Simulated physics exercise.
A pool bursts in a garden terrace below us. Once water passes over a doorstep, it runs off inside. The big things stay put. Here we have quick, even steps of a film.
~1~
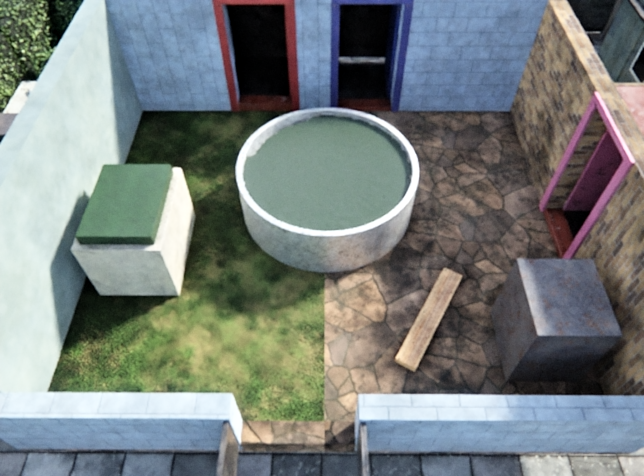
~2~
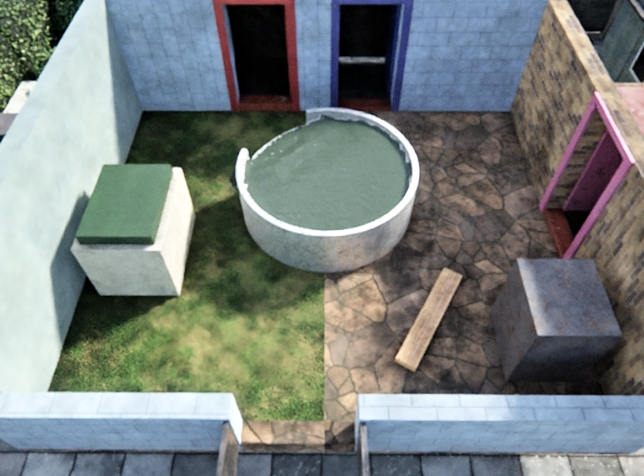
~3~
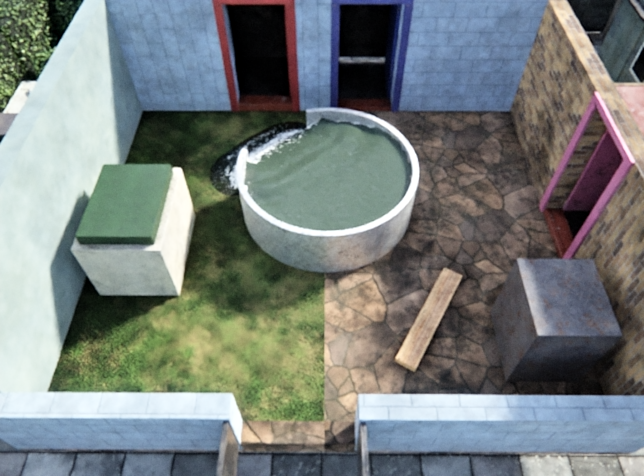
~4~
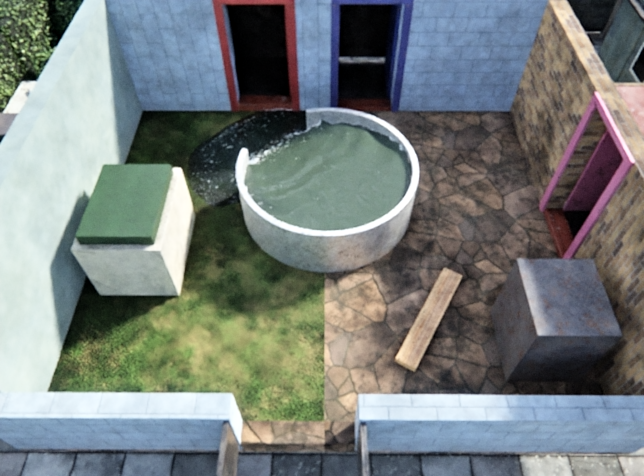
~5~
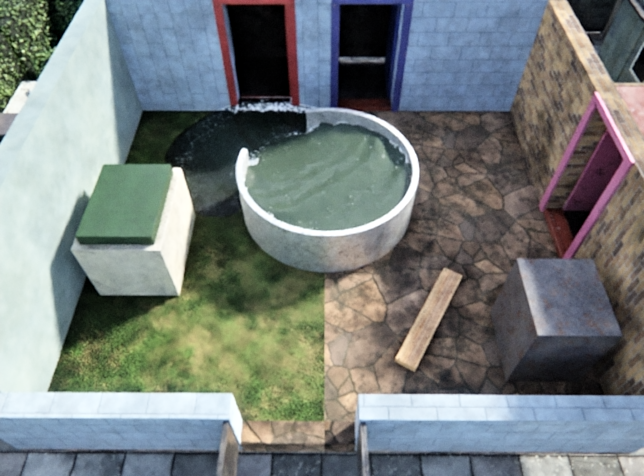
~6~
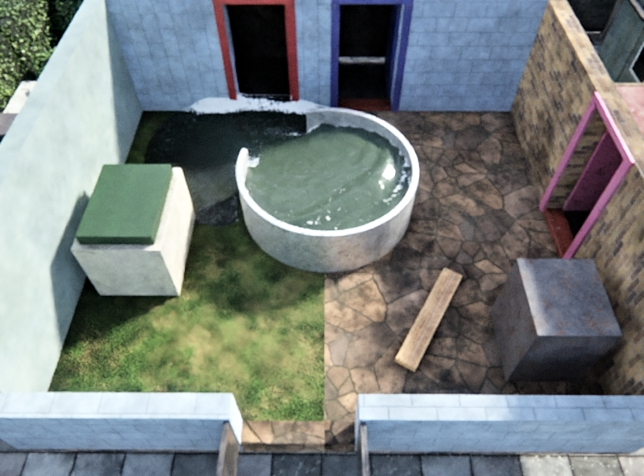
In a walled garden terrace, a round tank breaks open and water spreads across the grass.
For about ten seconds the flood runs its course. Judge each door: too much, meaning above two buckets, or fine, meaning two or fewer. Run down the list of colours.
Pink door: Fine, blue door: Fine, red door: Too much.
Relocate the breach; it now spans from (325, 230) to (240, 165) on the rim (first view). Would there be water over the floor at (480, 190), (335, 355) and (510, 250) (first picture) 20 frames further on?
Going through them one by one, I'd say high and dry, then waterlogged, then high and dry.
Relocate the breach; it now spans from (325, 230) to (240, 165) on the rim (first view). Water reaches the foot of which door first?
It's the red door.
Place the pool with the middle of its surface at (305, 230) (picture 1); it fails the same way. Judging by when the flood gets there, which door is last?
Looks like the pink one.
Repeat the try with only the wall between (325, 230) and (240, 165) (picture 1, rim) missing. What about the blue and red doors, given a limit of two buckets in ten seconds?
In short: The blue door falls short; the red door falls short.
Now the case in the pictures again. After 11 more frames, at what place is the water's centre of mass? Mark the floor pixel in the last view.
I reckon somewhere around (268, 177).
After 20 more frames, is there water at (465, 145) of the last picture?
At that place: Flooded.
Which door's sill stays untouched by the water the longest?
It's the pink-painted one.
A moment on, water covers 25 % of the floor; the pink door not reached, the blue door wet at the sill, nothing in, the red door over two buckets in.
Next, water covers 30 % of the floor; the pink door not reached, the blue door wet at the sill, nothing in, the red door far over two buckets in.
Then, water covers 45 % of the floor; the pink door not reached, the blue door wet at the sill, nothing in, the red door far over two buckets in.
Later, water covers 75 % of the floor; the pink door wet at the sill, nothing in, the blue door wet at the sill, nothing in, the red door far over two buckets in.
In the end, water covers 95 % of the floor; the pink door wet at the sill, nothing in, the blue door wet at the sill, nothing in, the red door far over two buckets in.
